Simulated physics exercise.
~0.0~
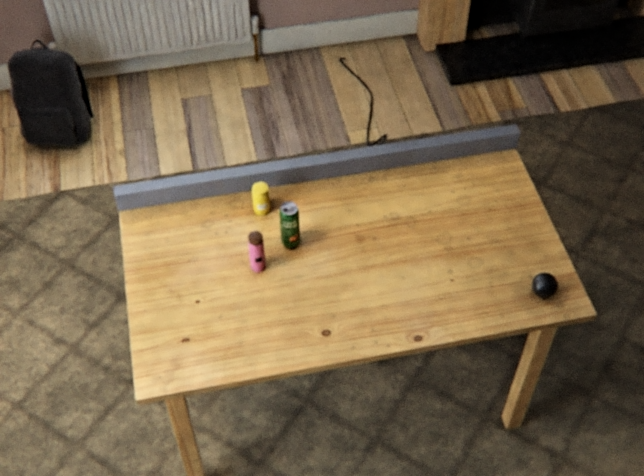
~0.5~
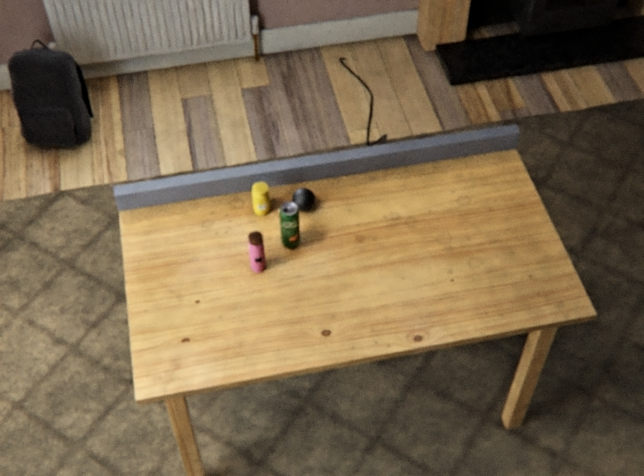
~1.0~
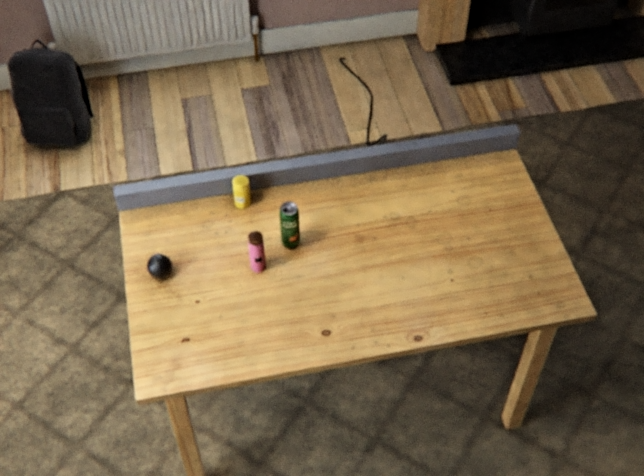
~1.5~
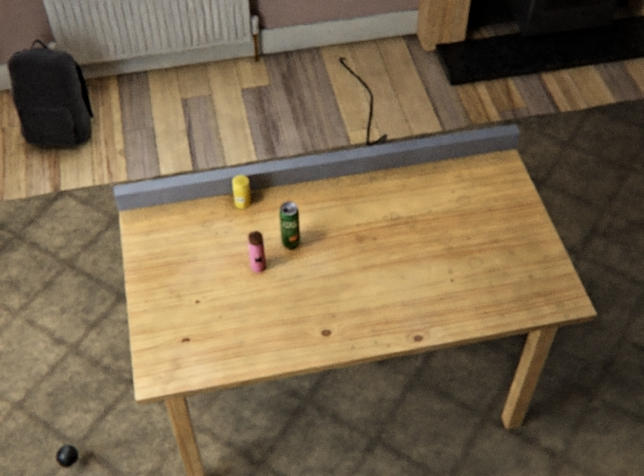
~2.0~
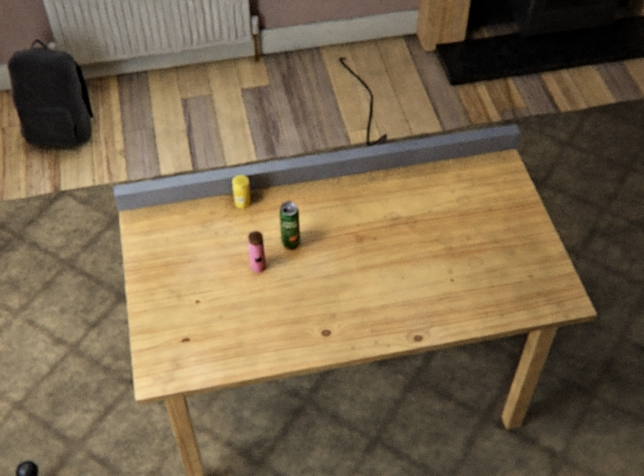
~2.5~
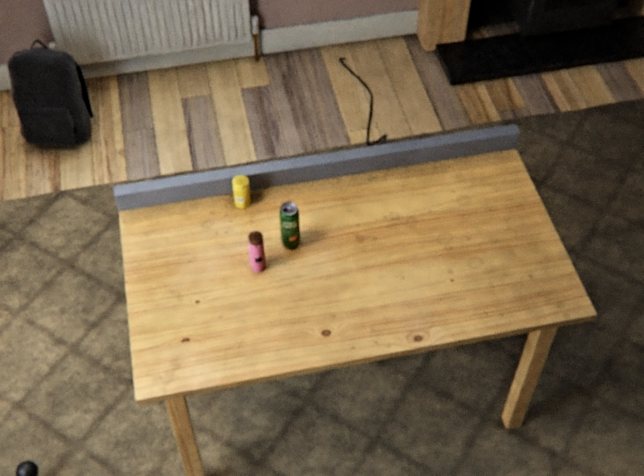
A black ball sits near the right end of a pale wooden table, seen from above in a room with a radiator, a backpack and patterned flooring. Toward the left stand a yellow shaker, a green can and a pink shaker with a dark top, with a grey rail along the far edge. The ball travels left to the rail, close beside the yellow shaker. It then heads left and toward the viewer, and the yellow shaker shifts slightly left, still upright. The ball leaves the table and comes to rest on the floor at lower left, while the can and pink shaker stay put.
